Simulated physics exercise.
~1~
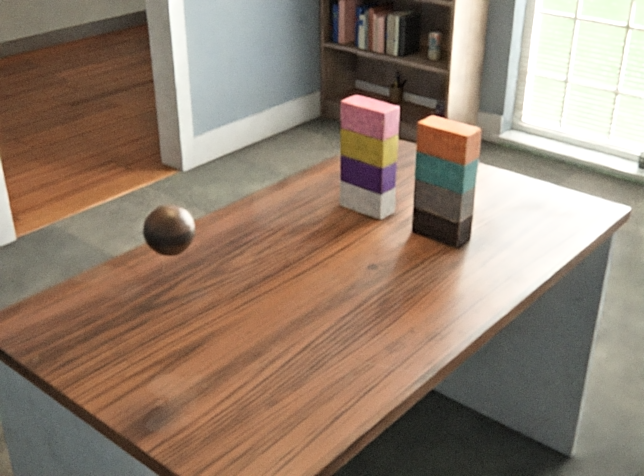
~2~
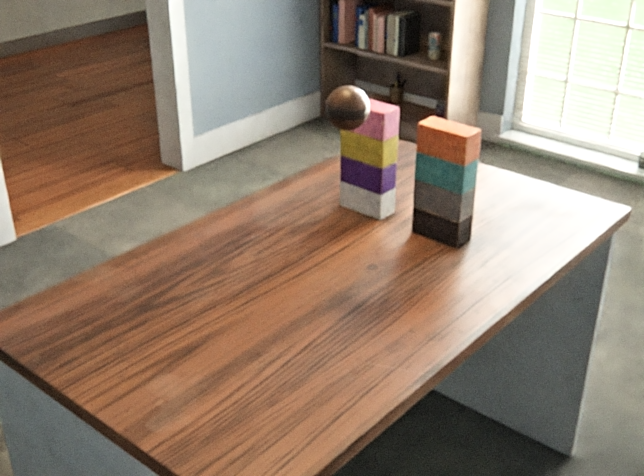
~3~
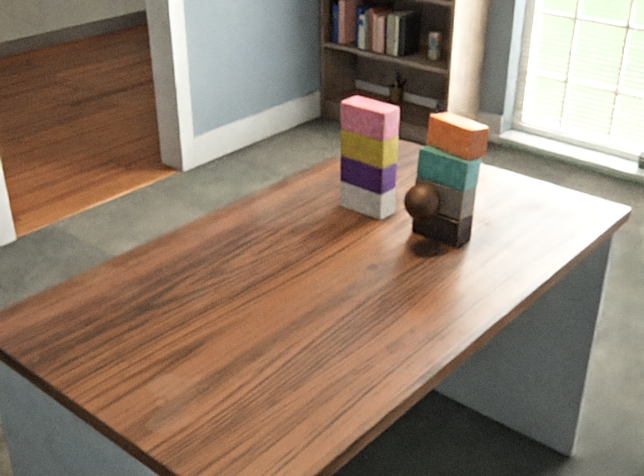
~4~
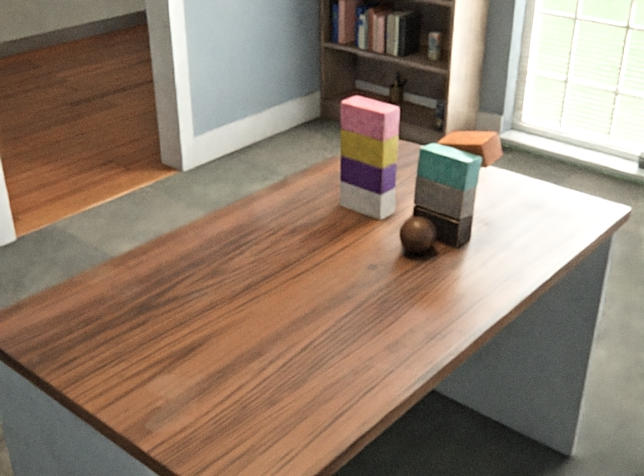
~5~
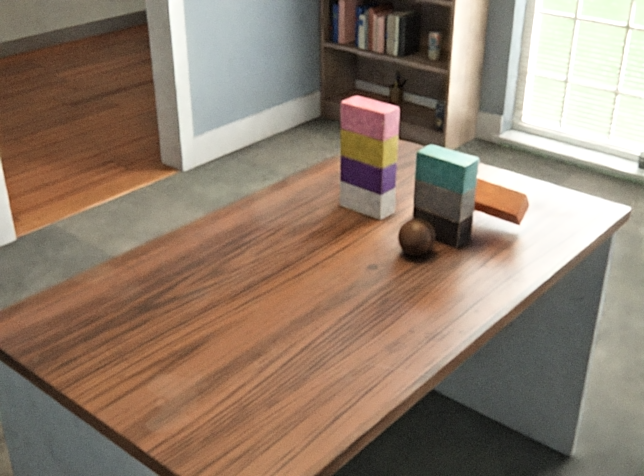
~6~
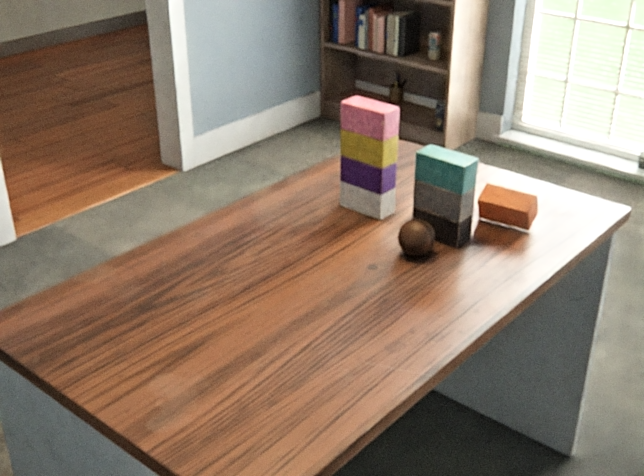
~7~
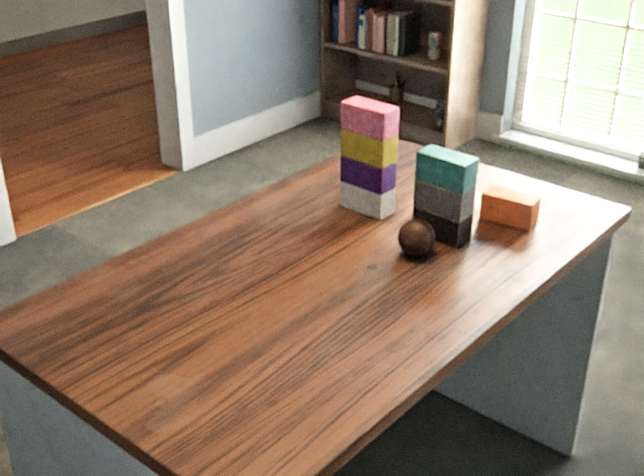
To begin with, a brown ball hangs in the air over the left part of a wooden table, where two stacks of coloured blocks stand side by side. The ball flies right and up, passing the pink top of the left stack, then drops against the right stack. The jolt makes the right stack lean slightly, and its orange top block slides and tips off to the right. The ball drops to the tabletop beside the stack and comes to rest. The orange block turns over and ends lying on the table, while the turquoise, grey and black blocks stay stacked and the left stack stands untouched.
